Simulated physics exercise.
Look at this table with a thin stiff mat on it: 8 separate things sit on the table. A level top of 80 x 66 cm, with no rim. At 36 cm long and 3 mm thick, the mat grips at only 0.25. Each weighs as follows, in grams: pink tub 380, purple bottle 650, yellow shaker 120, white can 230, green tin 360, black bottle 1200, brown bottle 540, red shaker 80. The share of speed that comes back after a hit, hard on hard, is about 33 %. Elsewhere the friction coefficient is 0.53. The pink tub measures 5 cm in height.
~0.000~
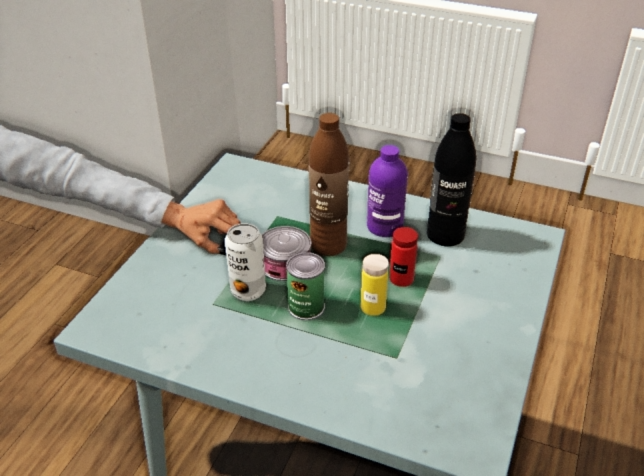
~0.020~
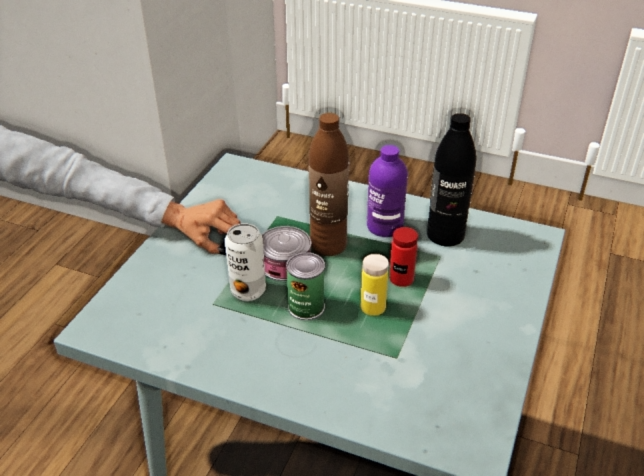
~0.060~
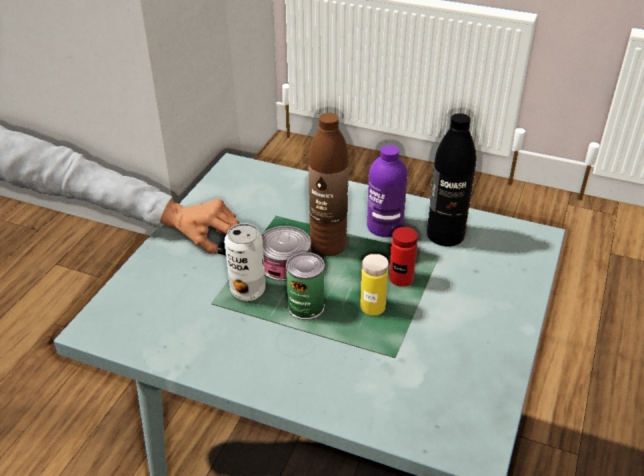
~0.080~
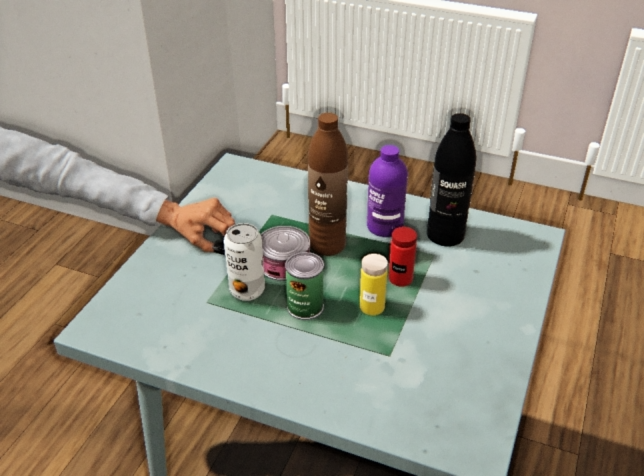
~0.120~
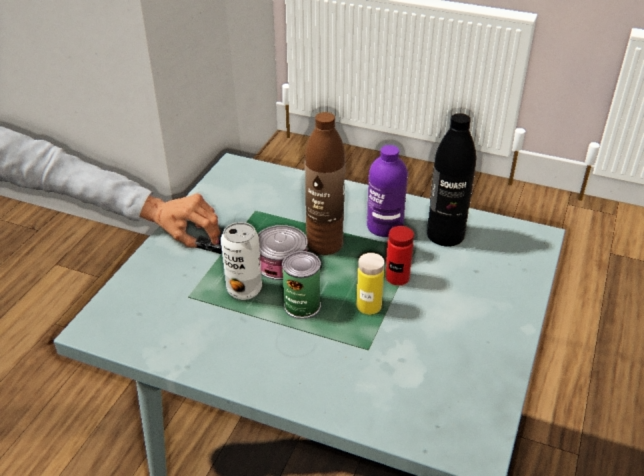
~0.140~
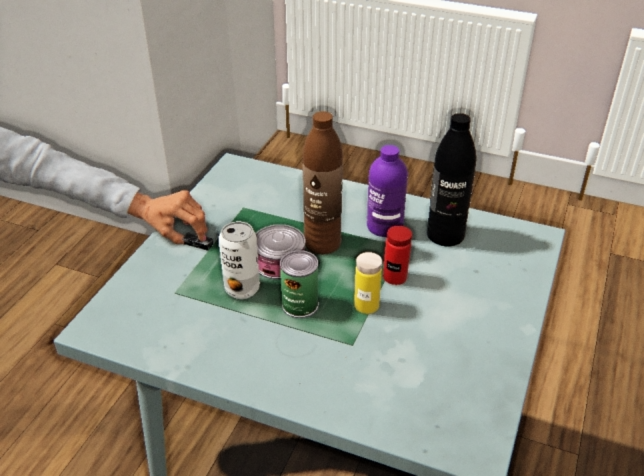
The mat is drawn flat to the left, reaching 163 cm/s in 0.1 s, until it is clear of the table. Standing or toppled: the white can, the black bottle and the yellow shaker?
White can: Toppled, black bottle: Standing, yellow shaker: Standing.
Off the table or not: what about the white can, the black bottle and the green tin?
Final state - the white can ends out of bounds; the black bottle stays within bounds; the green tin stays within bounds.
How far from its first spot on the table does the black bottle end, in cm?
I'd say about 0 cm between start and finish.
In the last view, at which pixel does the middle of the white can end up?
Close to (159, 460).
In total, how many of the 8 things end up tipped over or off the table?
2.
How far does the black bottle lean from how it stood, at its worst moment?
The peak lean comes to some 0 degrees.
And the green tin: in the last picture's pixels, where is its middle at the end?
Around (269, 278).
After 0.34 s, 41 cm of pull; white can moved 11 cm near (193, 249); yellow shaker 11° off upright near (354, 280); green tin 8° off upright.
After 0.64 s, 83 cm of pull; white can now off the table; yellow shaker 3° off upright near (358, 281); brown bottle 45° off upright.
After 1.14 s, 83 cm of pull; yellow shaker moved 3 cm near (359, 282); brown bottle on its side; pink tub moved 18 cm.
In the end (2.7 s), off the table and tipped over, white can; toppled on the table, brown bottle; not toppled but over 6 cm from the start, pink tub and green tin; the other 4 under 6 cm from the start. At the end, from the last picture's camera, white can near (159, 460), black bottle near (453, 180).
